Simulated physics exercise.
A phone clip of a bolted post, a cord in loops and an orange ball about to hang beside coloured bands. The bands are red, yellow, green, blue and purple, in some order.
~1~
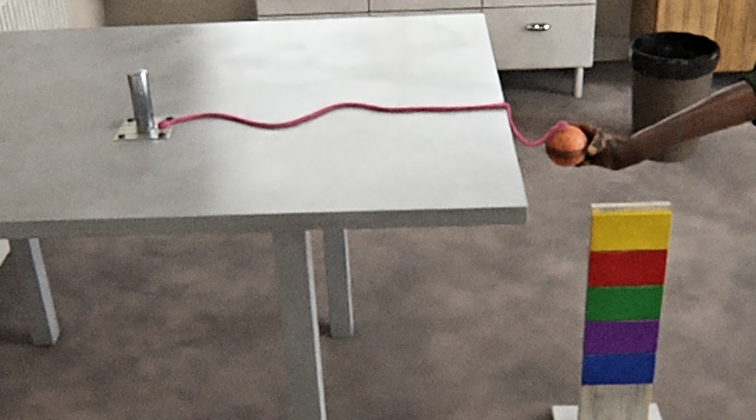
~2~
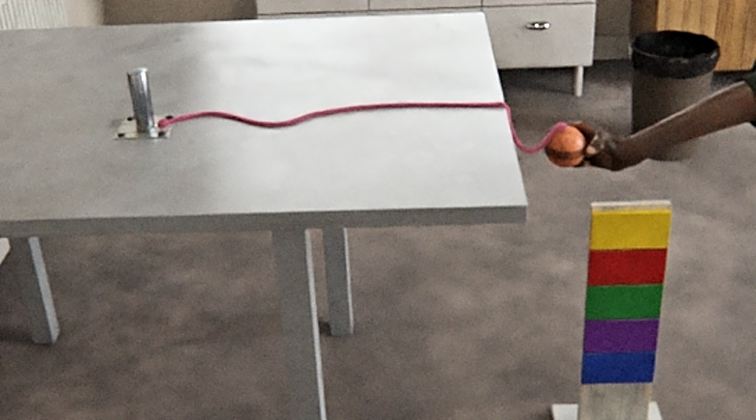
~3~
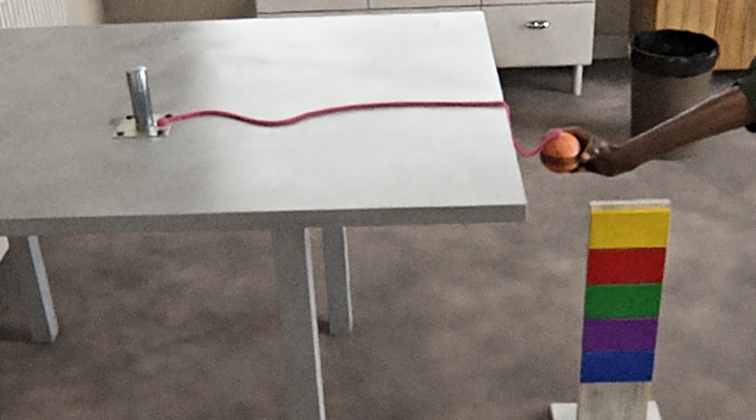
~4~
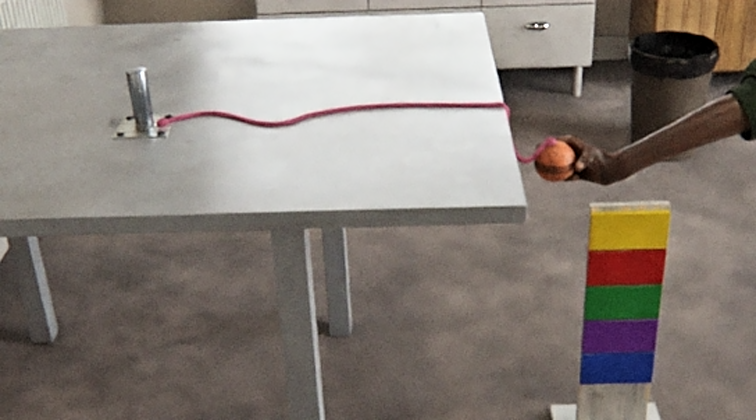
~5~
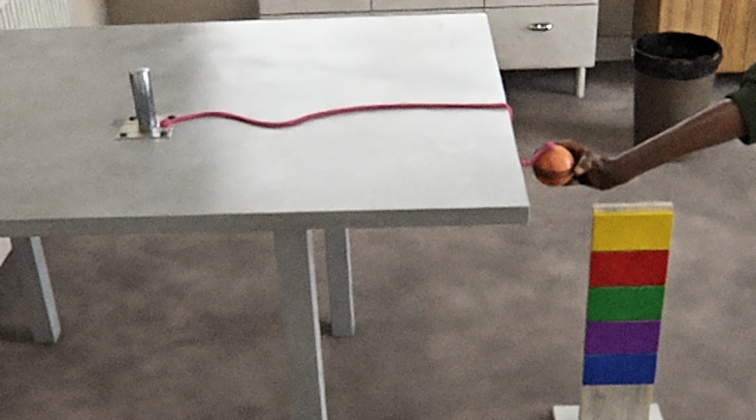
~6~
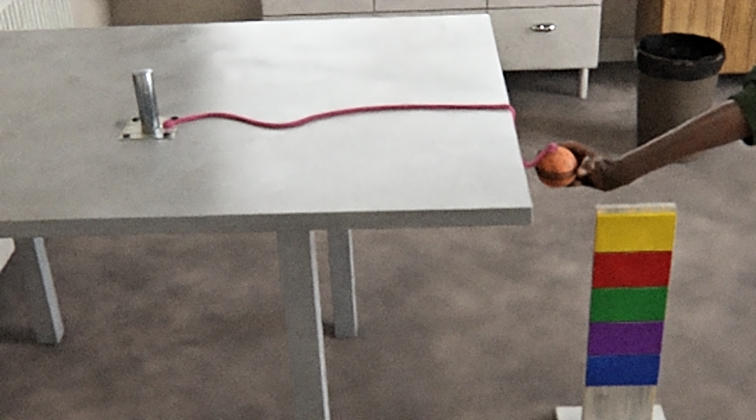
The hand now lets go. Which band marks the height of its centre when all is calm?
Its middle rests at the yellow band.
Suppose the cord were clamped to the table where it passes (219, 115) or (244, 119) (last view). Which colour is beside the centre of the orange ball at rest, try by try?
It would be yellow; yellow.
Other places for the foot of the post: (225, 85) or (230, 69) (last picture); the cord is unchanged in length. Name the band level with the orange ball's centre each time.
Taking them in turn: Red; red.
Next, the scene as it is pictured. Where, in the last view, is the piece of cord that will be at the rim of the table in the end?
It lies at about (491, 107).
A little later, ball near (484, 237); level with yellow.
Next, ball near (521, 240); level with yellow.
When it is over, ball near (505, 243); level with yellow. The yellow one.
